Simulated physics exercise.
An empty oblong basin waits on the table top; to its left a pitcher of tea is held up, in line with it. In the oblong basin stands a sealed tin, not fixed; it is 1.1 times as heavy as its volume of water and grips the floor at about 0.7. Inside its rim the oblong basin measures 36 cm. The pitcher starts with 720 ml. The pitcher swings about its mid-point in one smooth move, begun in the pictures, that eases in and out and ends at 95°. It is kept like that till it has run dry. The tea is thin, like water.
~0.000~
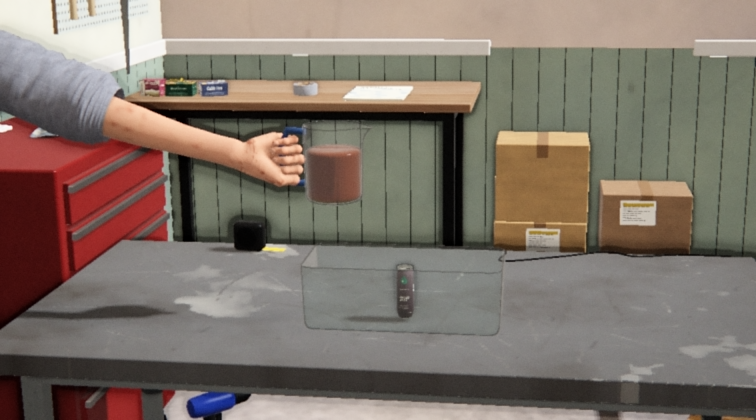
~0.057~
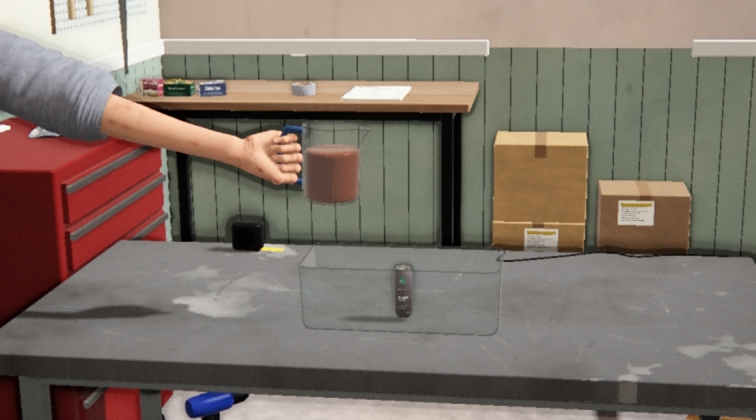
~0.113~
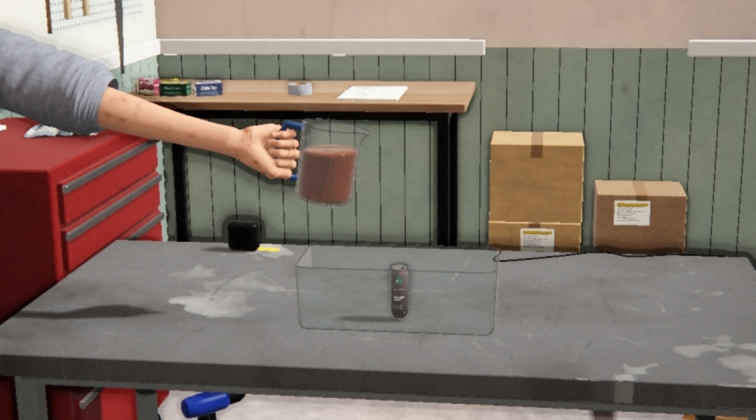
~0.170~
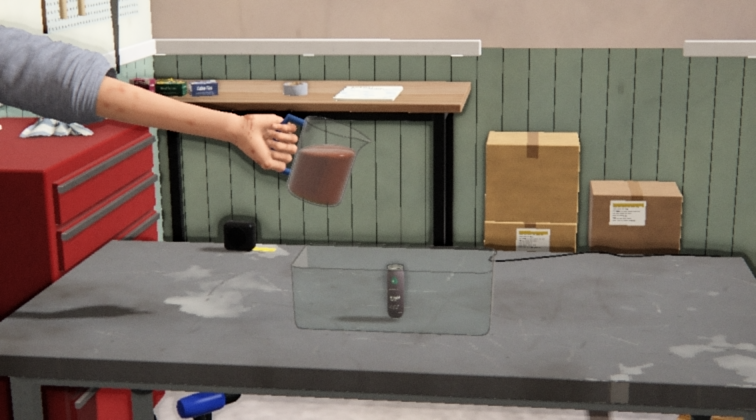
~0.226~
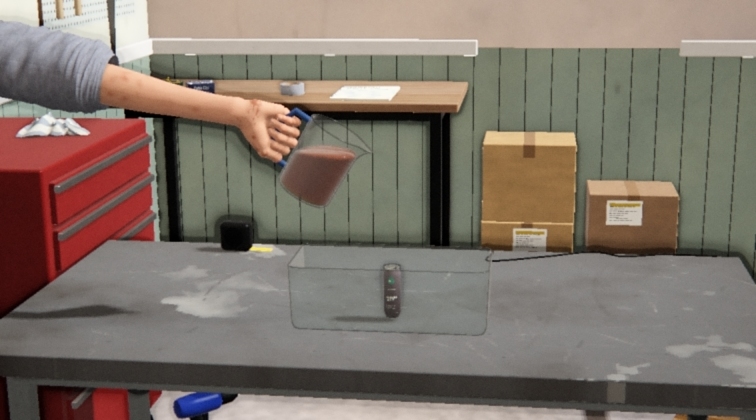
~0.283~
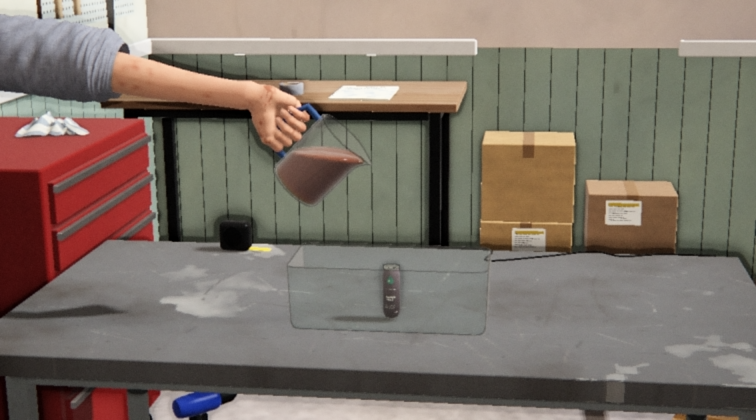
In a workshop, a hand holds a clear pitcher of reddish-brown tea above a gray table, left of a clear oblong basin with a dark object showing at it, and steadily tilts the pitcher rightward as the view shifts slightly.
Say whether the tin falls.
It remains upright.
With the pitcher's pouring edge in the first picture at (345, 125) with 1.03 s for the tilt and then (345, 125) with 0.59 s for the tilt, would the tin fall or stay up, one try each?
First it falls; then it falls.
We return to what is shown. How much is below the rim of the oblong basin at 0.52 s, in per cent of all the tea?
About 5 per cent.
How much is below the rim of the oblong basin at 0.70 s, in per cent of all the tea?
Some 44 per cent.
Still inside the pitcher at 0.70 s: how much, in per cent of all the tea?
About 32 per cent.
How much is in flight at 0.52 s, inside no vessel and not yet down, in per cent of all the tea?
Near 24 in a hundred.
After 0.52 s the tilt is 92° and 70 per cent is still to pour; the tin stands where it began.
After 0.70 s the tilt is 95° and 31 per cent is still to pour; the tin stands where it began.
After 0.89 s the tilt is 95° and 14 per cent is still to pour; the tin stands where it began.
After 1.09 s the tilt is 95° and 6 per cent is still to pour; the tin stands where it began.
In the end the tin stands where it began.
